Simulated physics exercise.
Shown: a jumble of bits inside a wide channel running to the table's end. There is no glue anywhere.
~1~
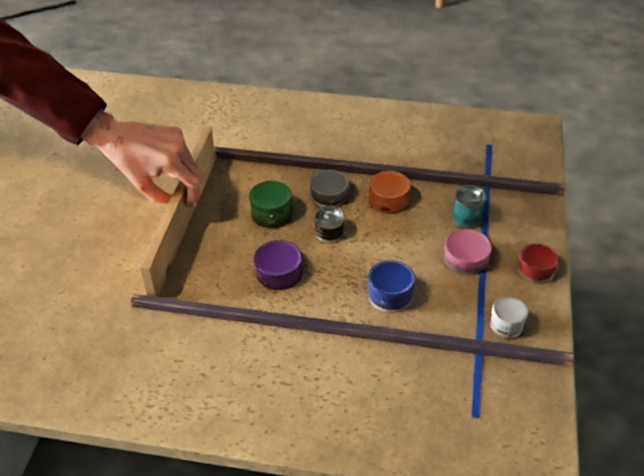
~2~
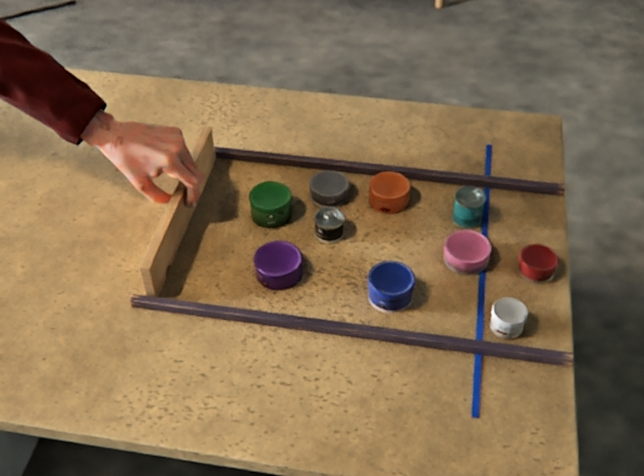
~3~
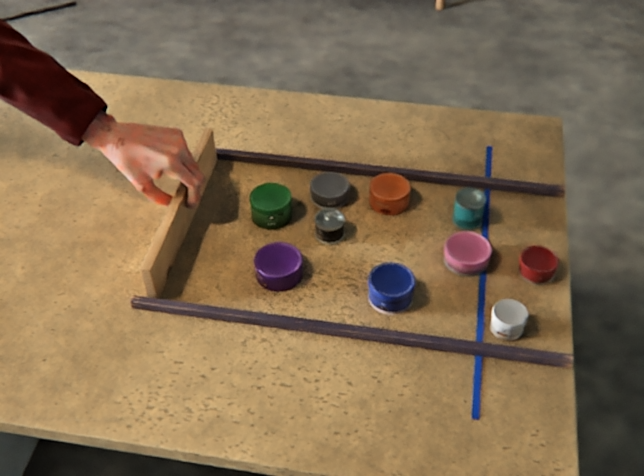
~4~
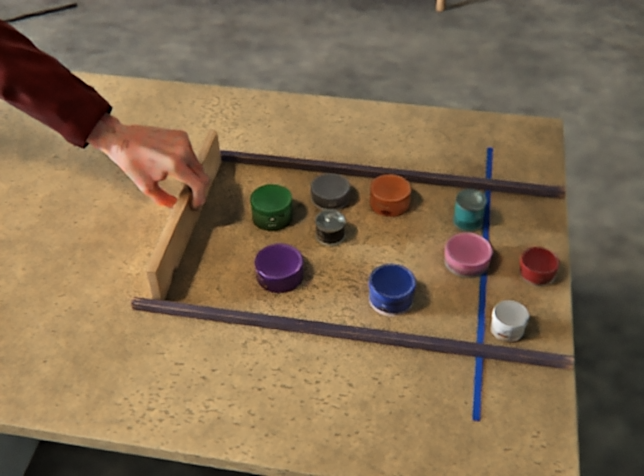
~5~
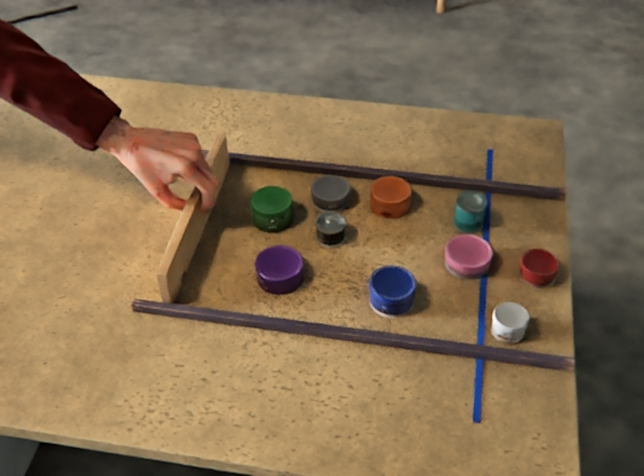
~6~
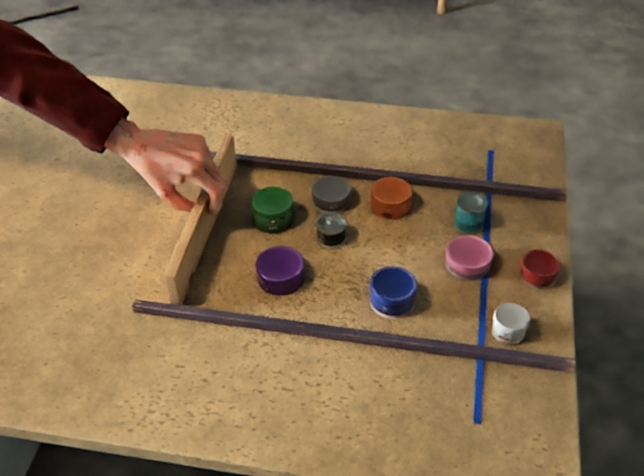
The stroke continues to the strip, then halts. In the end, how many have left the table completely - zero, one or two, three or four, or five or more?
Band: One faller or a pair.
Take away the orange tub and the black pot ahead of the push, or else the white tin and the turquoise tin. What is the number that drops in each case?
1, then 1.
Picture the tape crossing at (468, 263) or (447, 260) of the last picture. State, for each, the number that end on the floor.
The first try gives 0, the second gives 0.
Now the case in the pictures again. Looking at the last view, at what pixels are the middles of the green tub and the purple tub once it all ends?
I'd put one at around (509, 237) and the other at around (509, 294).
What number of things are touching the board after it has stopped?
4 are in contact with it.
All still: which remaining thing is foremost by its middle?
The one in question is the white tin.
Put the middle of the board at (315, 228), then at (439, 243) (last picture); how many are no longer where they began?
4 and 9.
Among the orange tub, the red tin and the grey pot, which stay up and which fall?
Here's how it plays out: The orange tub stays where it is, the red tin ends up off and the grey pot stays where it is.
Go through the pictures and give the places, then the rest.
In the first frame, red tin (538, 263); white tin (508, 318); pink pot (467, 252); board (182, 207); tape (484, 259).
In the second frame, white tin (508, 318); orange tub (389, 193).
In the third frame, pink pot (467, 254); black pot (330, 227).
In the fourth frame, red tin (539, 267); board (188, 211).
In the fifth frame, white tin (509, 323); turquoise tin (470, 212).
In the sixth frame, red tin (540, 269); white tin (510, 324); pink pot (469, 258); board (204, 215); tape (485, 265).
Early on, none off yet; red tin at rest near (540, 269); white tin at rest near (510, 324); pink pot at rest near (469, 258).
Finally, the number that fall off is one or two; lost, red tin.
